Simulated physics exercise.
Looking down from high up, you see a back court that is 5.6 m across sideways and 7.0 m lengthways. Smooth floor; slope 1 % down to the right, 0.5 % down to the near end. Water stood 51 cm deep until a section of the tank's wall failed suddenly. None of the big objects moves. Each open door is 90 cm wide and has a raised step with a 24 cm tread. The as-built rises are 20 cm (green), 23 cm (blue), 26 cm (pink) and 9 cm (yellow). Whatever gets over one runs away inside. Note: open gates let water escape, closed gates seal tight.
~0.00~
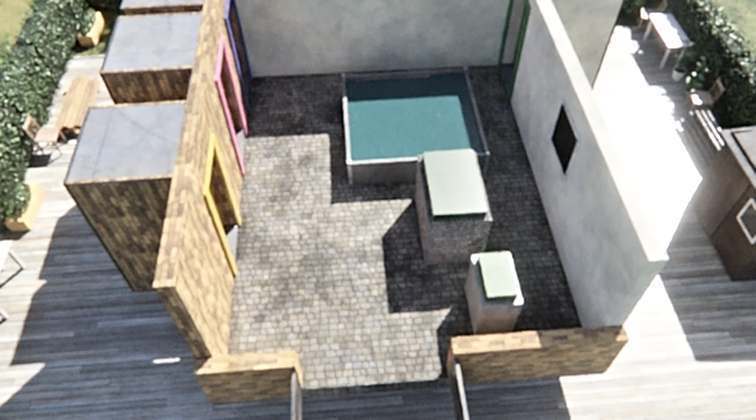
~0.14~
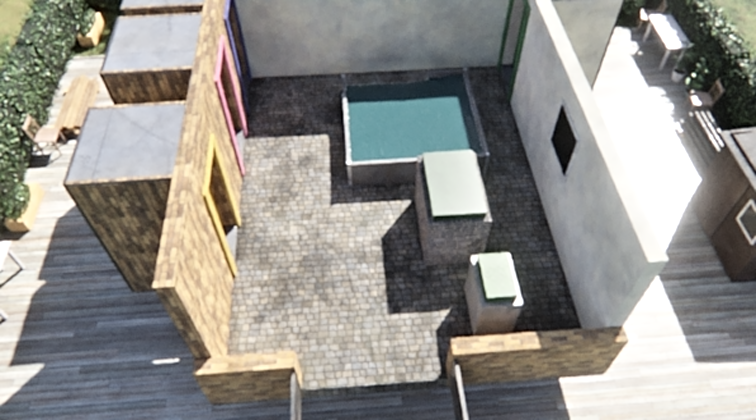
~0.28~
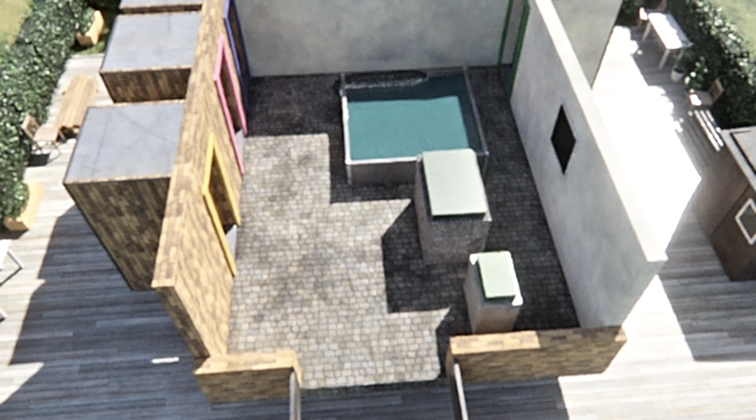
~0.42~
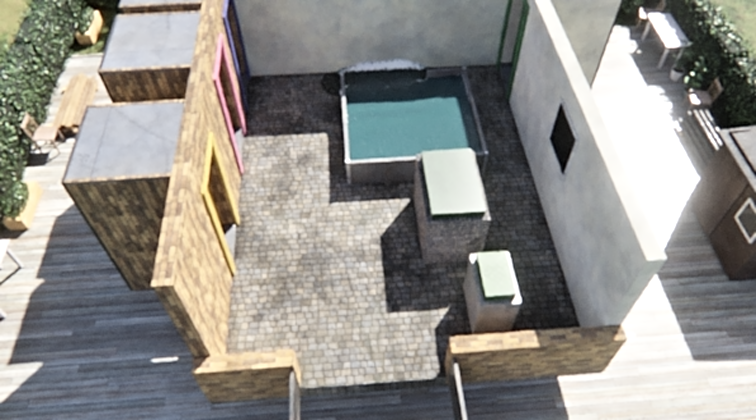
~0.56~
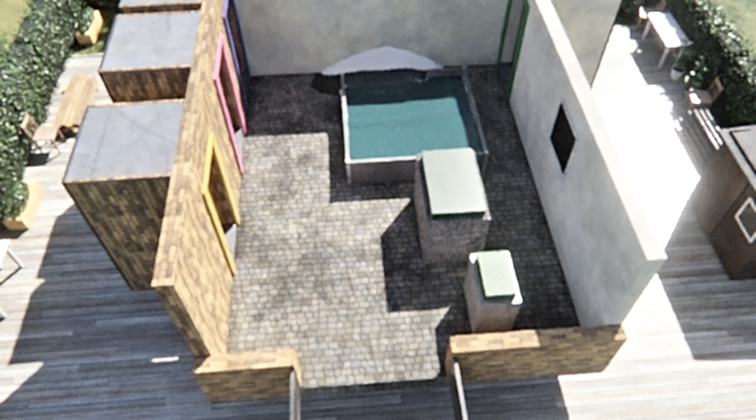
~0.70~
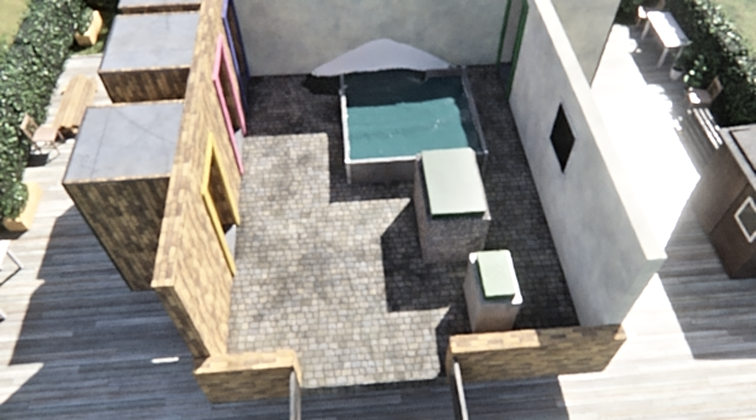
We see a paved, walled court from high above, with an open tank of blue-green water near the back wall; water stirs along the tank's far edge, then pours over that side and spreads outward as a pale sheet.
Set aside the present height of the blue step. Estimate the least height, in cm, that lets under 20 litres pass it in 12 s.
I would say 25 cm.
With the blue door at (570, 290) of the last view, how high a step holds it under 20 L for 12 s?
You'd want it roughly 11.5 cm high.
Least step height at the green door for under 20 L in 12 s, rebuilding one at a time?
The green one would have to be about 26 cm high.
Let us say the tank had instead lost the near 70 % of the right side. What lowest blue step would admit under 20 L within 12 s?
Close to 15 cm at the least.
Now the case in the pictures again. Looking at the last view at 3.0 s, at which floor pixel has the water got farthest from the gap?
I'd put the front's tip around (236, 241).
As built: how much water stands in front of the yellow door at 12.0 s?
Some 1.5 centimetres.
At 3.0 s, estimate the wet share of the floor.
Wet share: Around 35 %.
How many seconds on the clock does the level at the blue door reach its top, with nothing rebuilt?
It peaks around 2.2 s.
After 1.4 s water covers 15 % of the floor, deepest (42 cm) near (379, 74); it has not reached the blue door.
After 3.0 s water covers 35 % of the floor, deepest (32 cm) near (500, 73); 28 cm at the blue door, 24 litres in over its 23 cm step.
After 12.0 s water covers 95 % of the floor, deepest (14 cm) near (585, 340); 7 cm at the blue door, 33 litres in over its 23 cm step.
At the blue door as built, the water arrived by 1.5 s and peaked near 32 cm at 2.2 s.
Run again over the same 12 s with other heights there, 50 litres in over 21 cm, 7 litres over 28.5 cm. The limit of 20 litres is kept from about 25 cm up.
